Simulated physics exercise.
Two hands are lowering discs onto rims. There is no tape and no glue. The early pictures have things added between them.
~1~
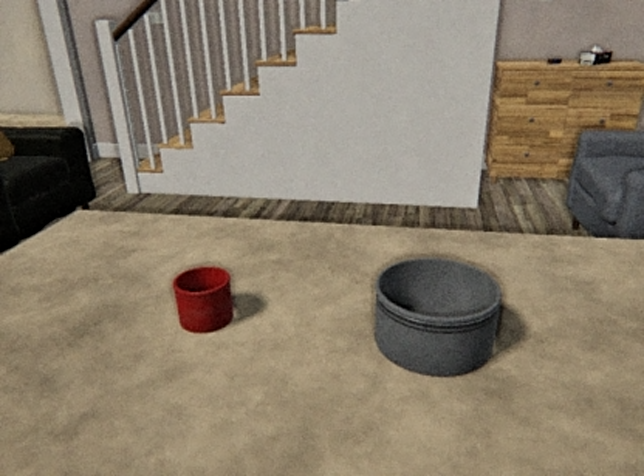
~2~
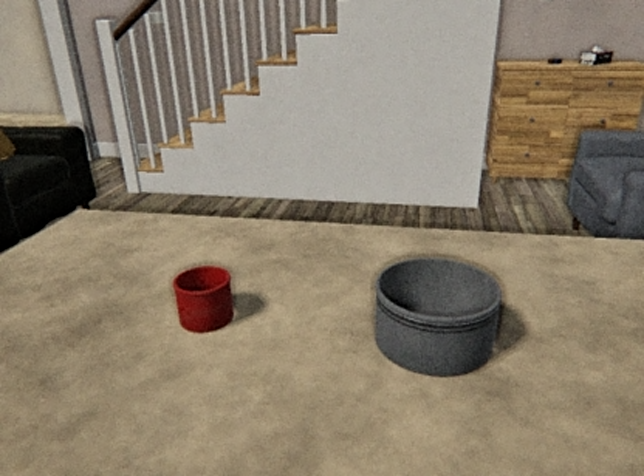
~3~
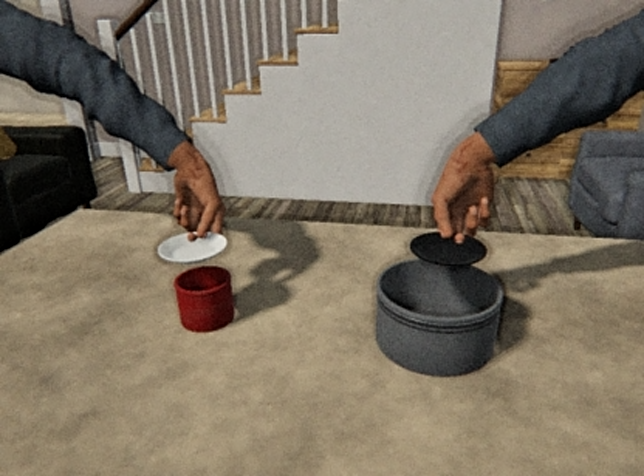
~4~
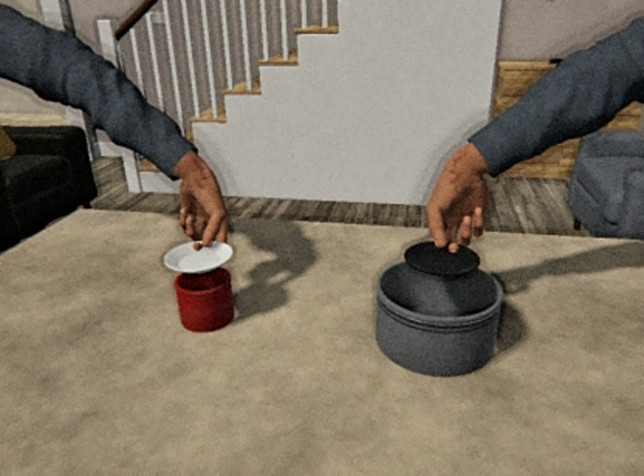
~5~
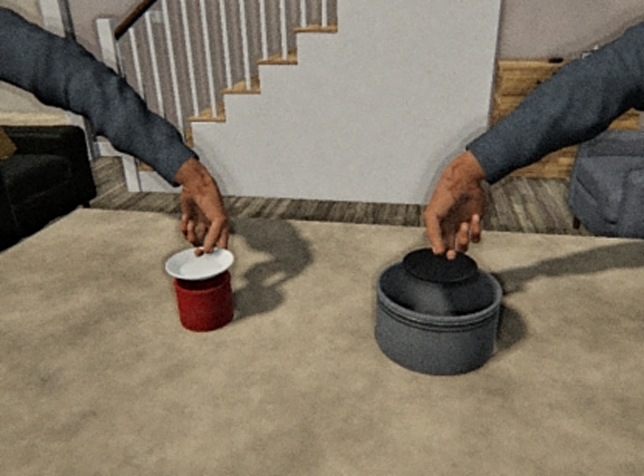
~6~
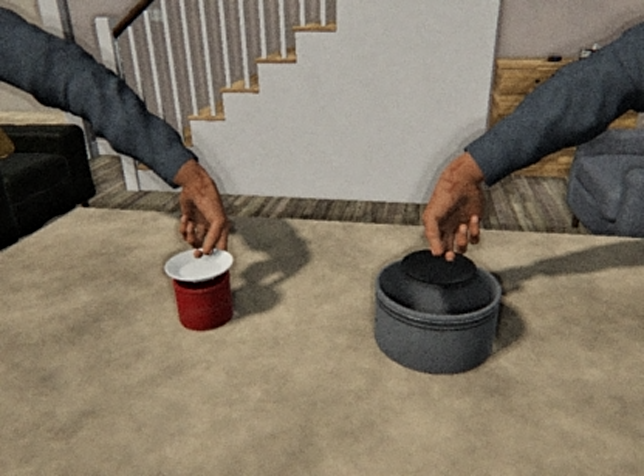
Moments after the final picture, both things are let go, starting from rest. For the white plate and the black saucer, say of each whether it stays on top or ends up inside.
Here the white plate stays on top, the black saucer ends up inside.
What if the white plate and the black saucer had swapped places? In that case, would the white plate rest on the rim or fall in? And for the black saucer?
Once moved, the white plate tumbles in; as for the black saucer, it does not fall in.
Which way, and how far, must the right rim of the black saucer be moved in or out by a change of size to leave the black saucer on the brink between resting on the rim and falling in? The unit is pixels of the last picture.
24 pixels right, about.
Then, 0.12 s after the last picture, white plate sitting on the rim near (201, 272); black saucer moved a little near (436, 289).
Then, 0.18 s after the last picture, white plate sitting on the rim near (201, 272); black saucer falling near (433, 327).
At rest, the white plate works as a lid, near (201, 272); the black saucer slips past the rim, near (433, 330).
